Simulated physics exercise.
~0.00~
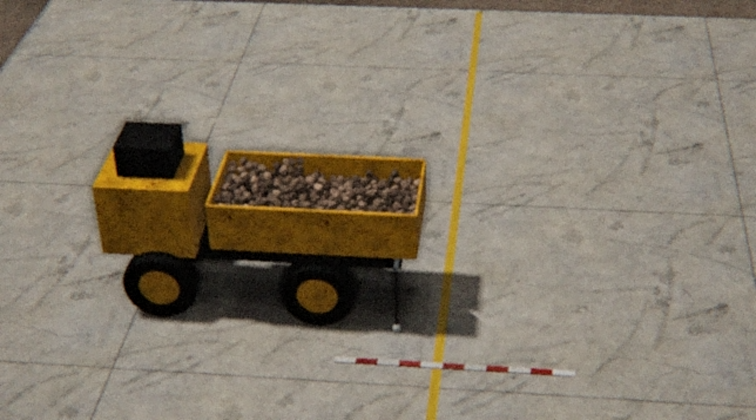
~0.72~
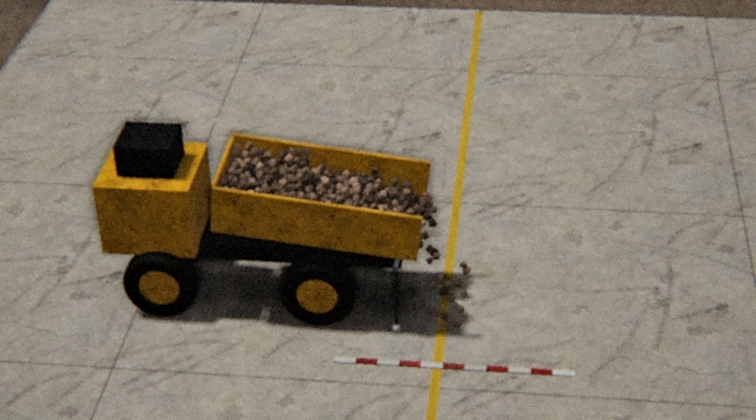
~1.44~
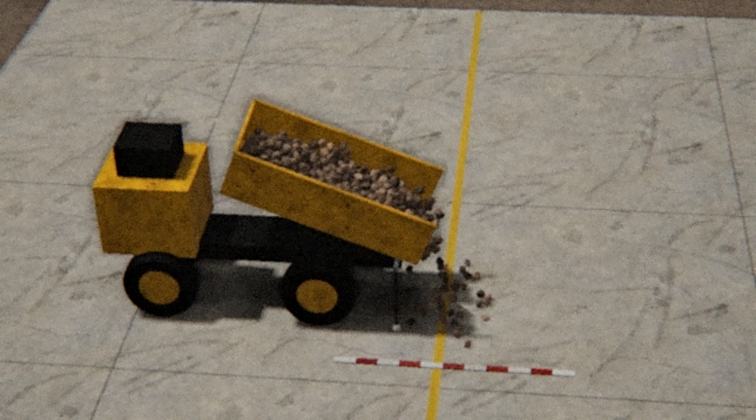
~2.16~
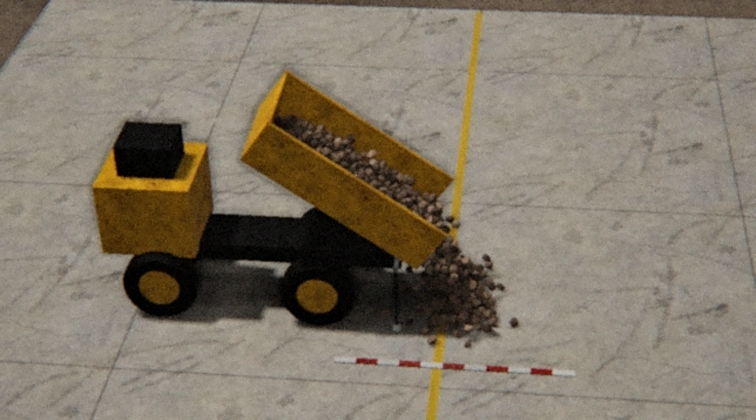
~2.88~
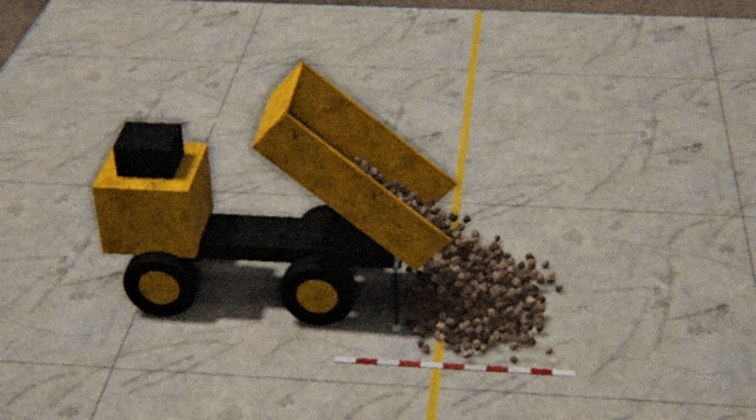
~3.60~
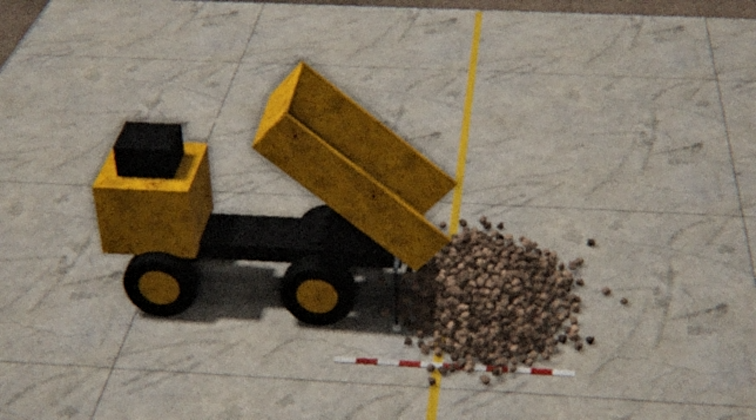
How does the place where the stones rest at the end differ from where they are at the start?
At the start the stones sit inside the level yellow bed, left of the painted line. By the end they lie in a heap on the ground, lower and farther right, mostly past the line.
The yellow bed tips and pours all its stones onto the ground, mostly past the line.
